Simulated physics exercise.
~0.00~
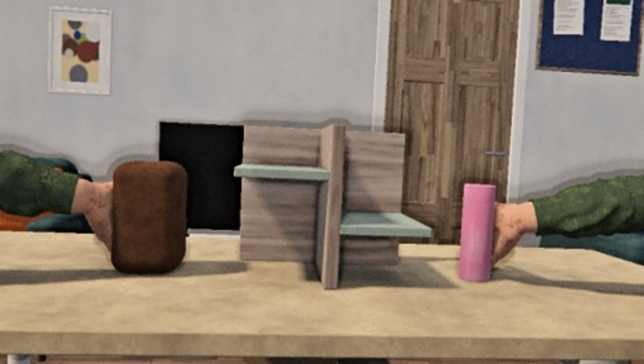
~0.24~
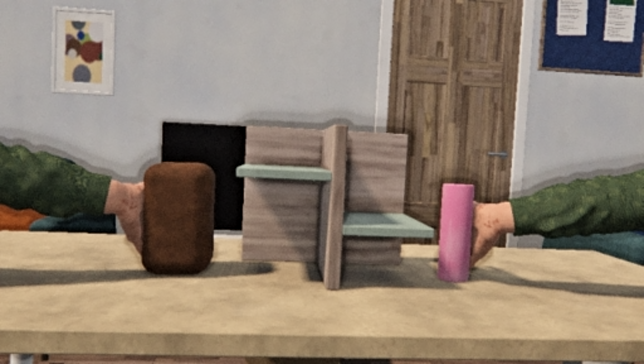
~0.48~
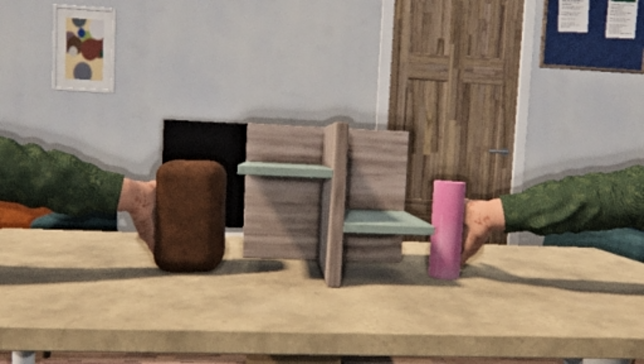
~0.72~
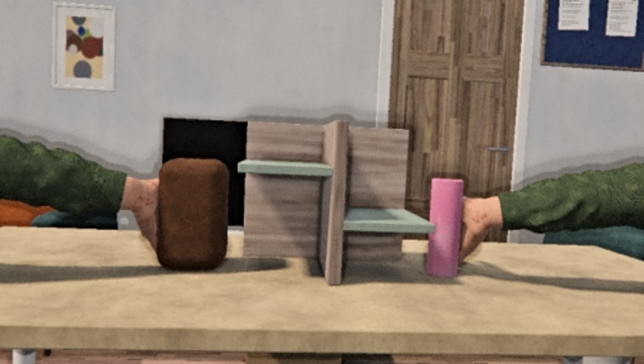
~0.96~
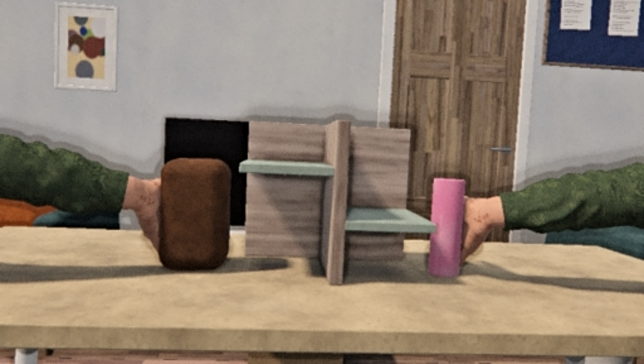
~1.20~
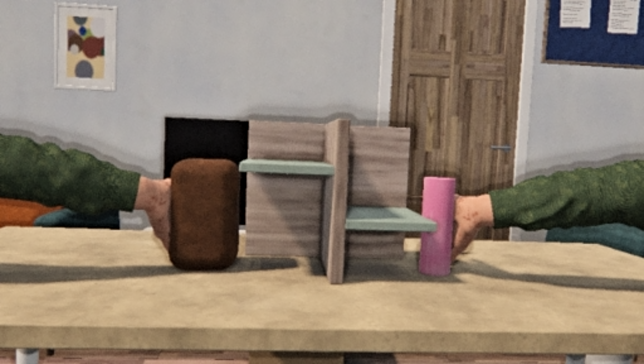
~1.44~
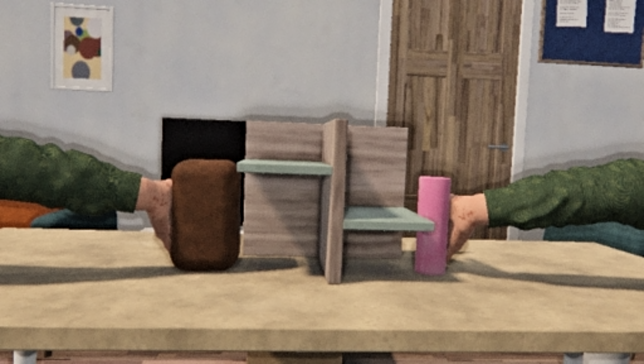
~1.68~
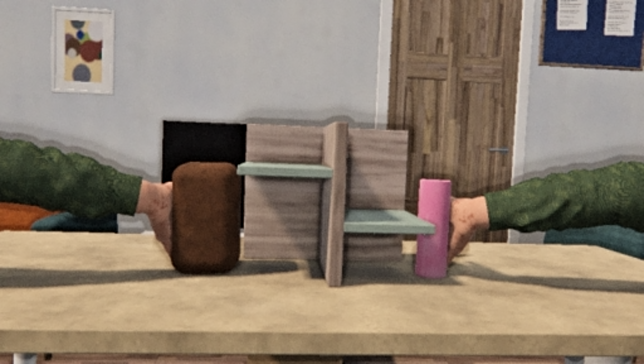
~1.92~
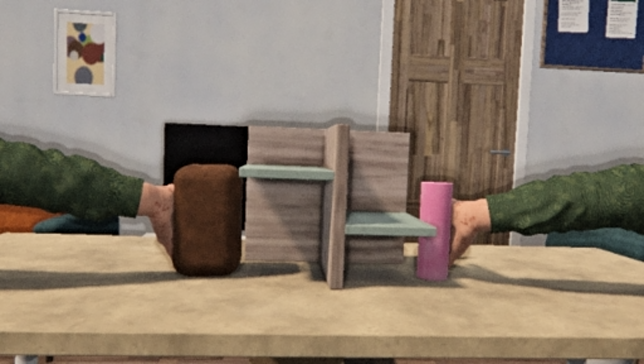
A brown loaf-like block and a pink candle-like cylinder, each held upright by a hand in a green sleeve, slide toward a small wooden rack on a table, seen from the front by a slightly swaying camera. The rack has a pale green shelf on each side of a central upright, with a door and a board on the wall behind. The left hand pushes the block right while the right hand pushes the cylinder left. Both slow, then edge in a little more. Each stops at the outer edge of its shelf, too tall to pass beneath.
